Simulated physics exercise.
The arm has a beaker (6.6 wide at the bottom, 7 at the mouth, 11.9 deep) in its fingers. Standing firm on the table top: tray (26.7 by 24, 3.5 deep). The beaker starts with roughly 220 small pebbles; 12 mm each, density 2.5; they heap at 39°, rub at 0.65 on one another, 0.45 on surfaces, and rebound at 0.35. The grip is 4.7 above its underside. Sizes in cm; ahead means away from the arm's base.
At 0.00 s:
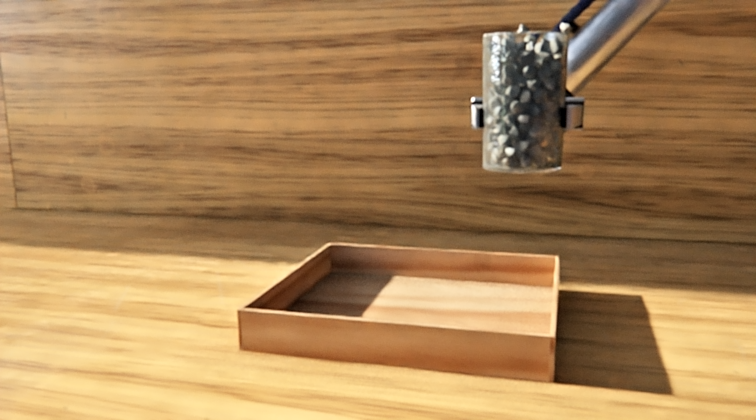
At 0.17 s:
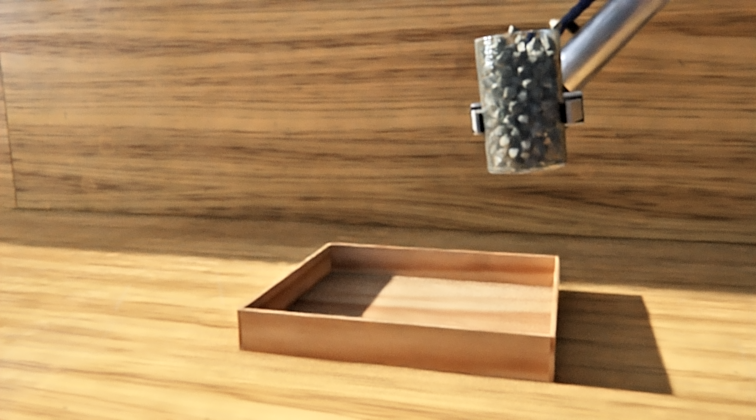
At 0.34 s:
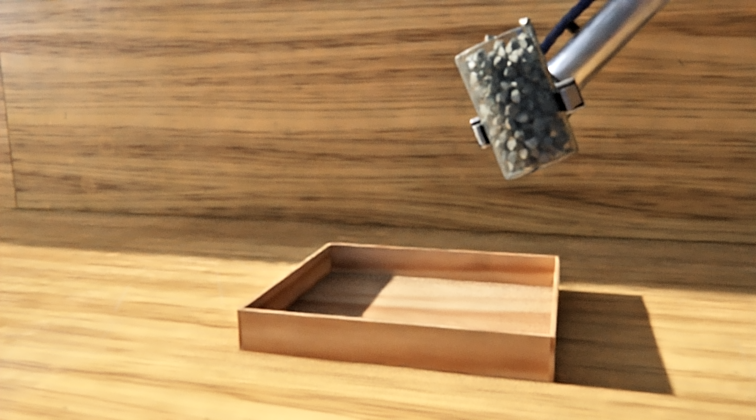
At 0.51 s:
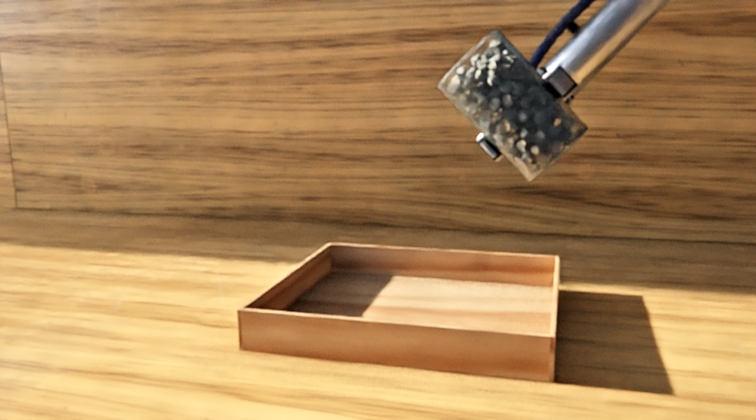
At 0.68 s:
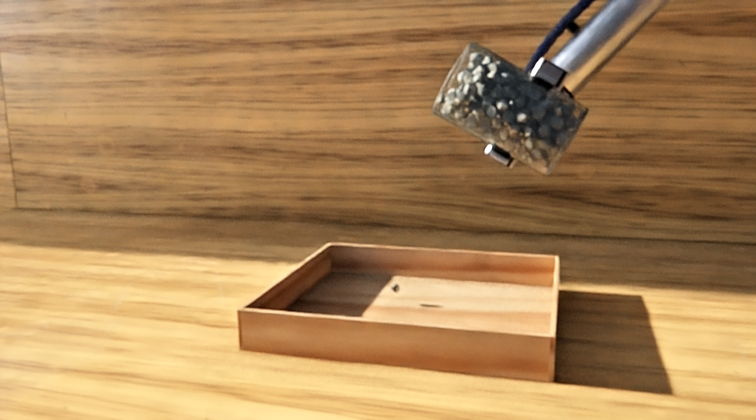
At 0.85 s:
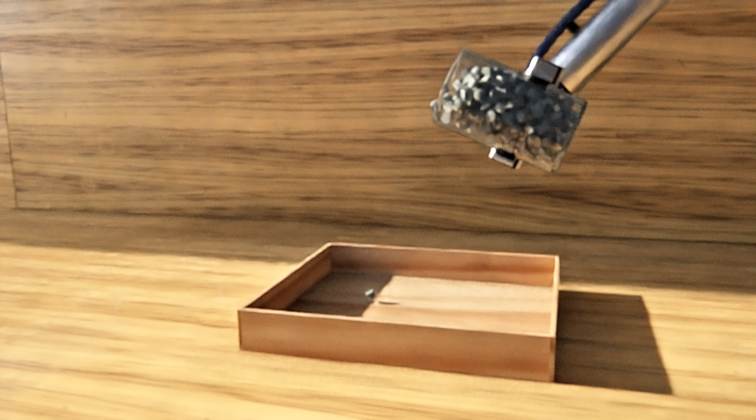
On a wooden table top, a robotic arm tilting a clear beaker of pebbles leftward above a tray, one pebble dropping in.
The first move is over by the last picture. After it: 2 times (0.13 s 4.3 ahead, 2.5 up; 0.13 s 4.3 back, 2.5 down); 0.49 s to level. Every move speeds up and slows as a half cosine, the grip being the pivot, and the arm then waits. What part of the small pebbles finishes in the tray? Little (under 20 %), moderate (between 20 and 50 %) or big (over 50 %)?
Share in the tray: Moderate (between 20 and 50 %).
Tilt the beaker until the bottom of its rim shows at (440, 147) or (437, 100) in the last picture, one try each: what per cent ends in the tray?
About 75 and 20 per cent.
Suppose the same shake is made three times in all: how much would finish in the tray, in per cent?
In that case some 45 per cent.
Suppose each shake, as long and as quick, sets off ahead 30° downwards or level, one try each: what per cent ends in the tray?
Some 10 and 25 per cent.
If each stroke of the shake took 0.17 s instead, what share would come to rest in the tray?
Then about 15 per cent.
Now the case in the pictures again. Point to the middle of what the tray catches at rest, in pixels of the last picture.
At about (371, 304).
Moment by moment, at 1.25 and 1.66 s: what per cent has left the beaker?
About 30, 40.
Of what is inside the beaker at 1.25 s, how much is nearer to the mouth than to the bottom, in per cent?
About 45 per cent.
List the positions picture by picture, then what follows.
Beaker middle at (524, 104), level; upper third of the load around (524, 65), from x 490 to 565, top at y 30; 217 in the beaker, in the first frame.
Beaker middle at (522, 104), tilted 6° forward; upper third of the load around (521, 67), from x 485 to 555, top at y 25, in the second frame.
Beaker middle at (518, 105), tilted 23° forward; upper third of the load around (511, 69), from x 470 to 565, top at y 20, in the third frame.
Beaker middle at (514, 108), tilted 44° forward; upper third of the load around (496, 80), from x 445 to 570, top at y 50; 216 in the beaker, 1 in flight or on a rim, in the fourth frame.
Beaker middle at (511, 111), tilted 61° forward; upper third of the load around (493, 89), from x 395 to 570, top at y 60; 216 in the beaker, 1 in the tray, in the fifth frame.
Beaker middle at (511, 112), tilted 67° forward; upper third of the load around (494, 92), from x 370 to 570, top at y 75; 216 in the beaker, 1 in the tray, in the sixth frame.
By 1.25 s, tilted 67° forward, highest piece 25 above the table; 154 in the beaker, 56 in the tray, 7 in flight or on a rim.
By 1.66 s, tilted 24° forward, highest piece 25 above the table; 127 in the beaker, 87 in the tray, 3 on the table or floor.
By 2.06 s, level, highest piece 25 above the table; 127 in the beaker, 87 in the tray, 3 on the table or floor.
By 3.11 s, level, highest piece 25 above the table; 127 in the beaker, 87 in the tray, 3 on the table or floor.
Final count, 127 in the beaker, 87 in the tray, 3 on the table or floor. That is 40 % in the tray.
